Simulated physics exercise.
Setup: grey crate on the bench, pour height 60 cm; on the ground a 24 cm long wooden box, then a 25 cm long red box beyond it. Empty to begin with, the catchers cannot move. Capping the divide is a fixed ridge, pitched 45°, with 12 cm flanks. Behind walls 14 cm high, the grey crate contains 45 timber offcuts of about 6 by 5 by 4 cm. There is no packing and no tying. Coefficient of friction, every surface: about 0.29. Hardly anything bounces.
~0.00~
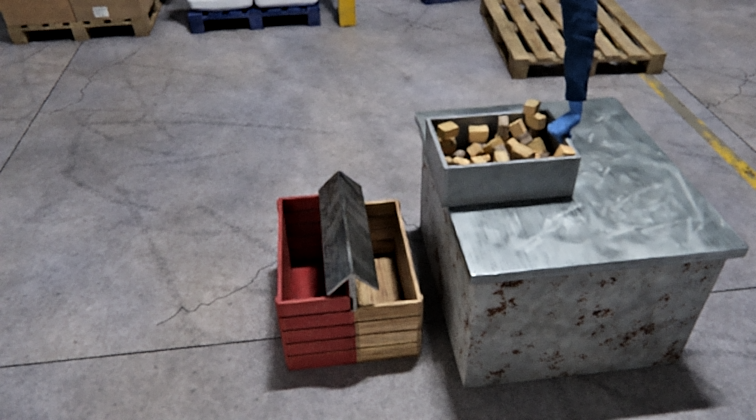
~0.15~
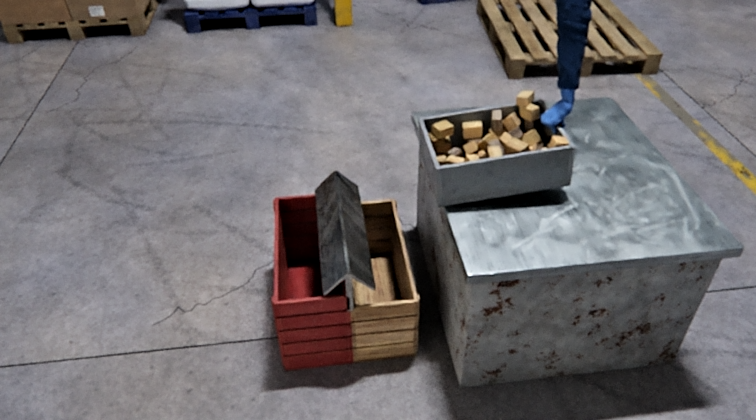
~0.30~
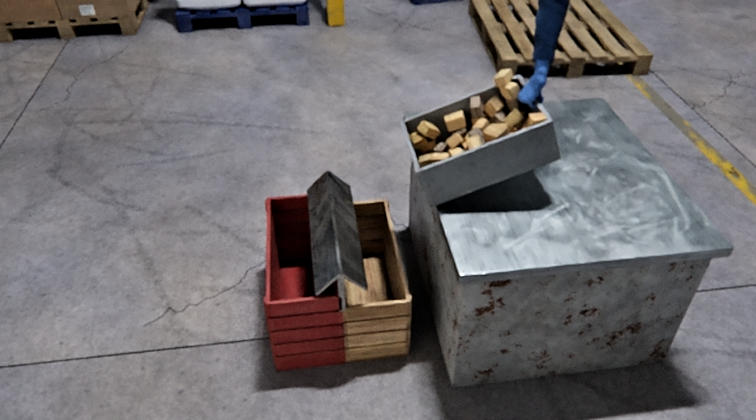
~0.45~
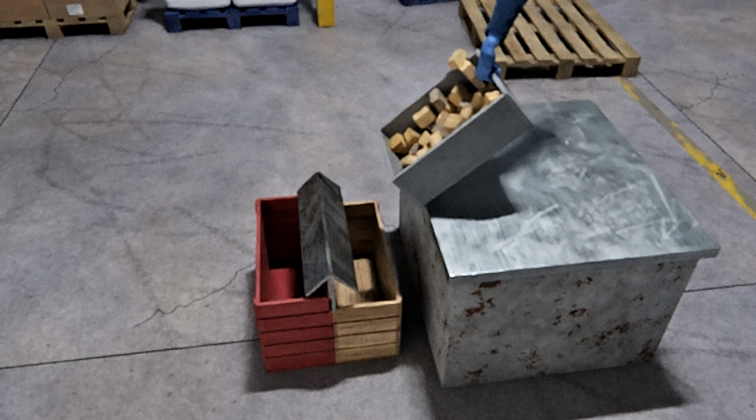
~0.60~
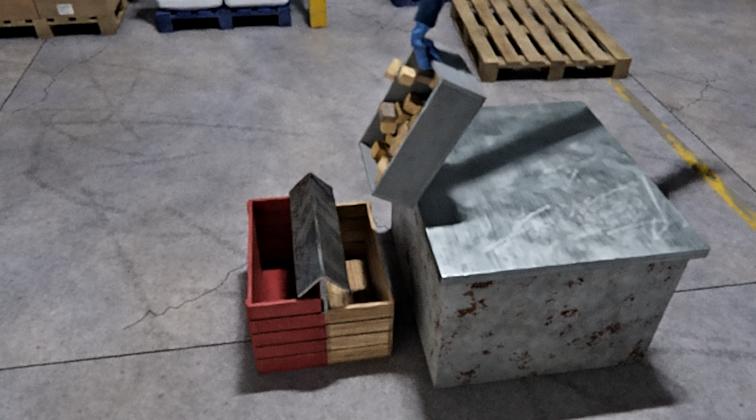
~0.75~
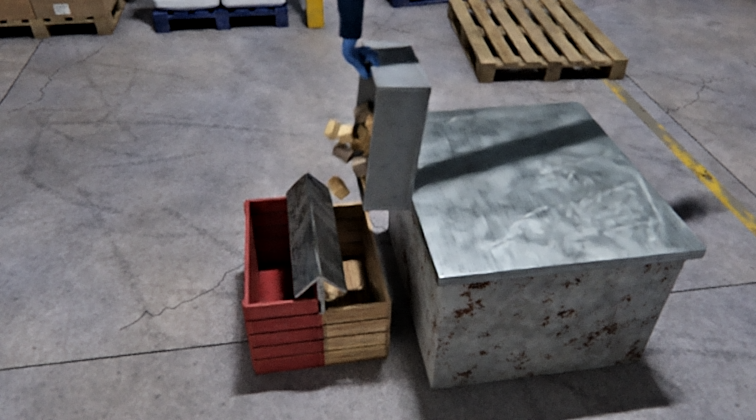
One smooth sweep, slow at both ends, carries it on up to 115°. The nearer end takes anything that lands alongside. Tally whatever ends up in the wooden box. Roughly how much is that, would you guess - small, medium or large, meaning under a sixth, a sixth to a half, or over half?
Large, over half.
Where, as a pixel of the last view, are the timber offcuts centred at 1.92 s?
I'd put the middle close to (345, 301) in the last view.
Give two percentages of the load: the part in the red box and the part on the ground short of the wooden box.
Result: Near 25 % and near 5 %.
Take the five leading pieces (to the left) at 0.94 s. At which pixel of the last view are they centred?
They'd be centred about (277, 220) in the last picture.
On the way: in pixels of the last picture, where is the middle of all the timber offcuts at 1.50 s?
It's centred at about (347, 287).
After 0.94 s, tilt 106°; 28 still in the grey crate, 2 in the red box and 15 in the air.
After 1.17 s, tilt 115°; 20 still in the grey crate, 5 in the wooden box, 6 in the red box and 14 in the air.
After 1.50 s, tilt 115°; 2 still in the grey crate, 16 in the wooden box, 12 in the red box, 2 on the ground short of the wooden box, 1 on the ground beyond the red box and 12 in the air.
When it is over (at 1.92 s), 29 in the wooden box, 12 in the red box, 3 on the ground short of the wooden box and 1 on the ground beyond the red box. Asked share, 29 of 45, 64 per cent.
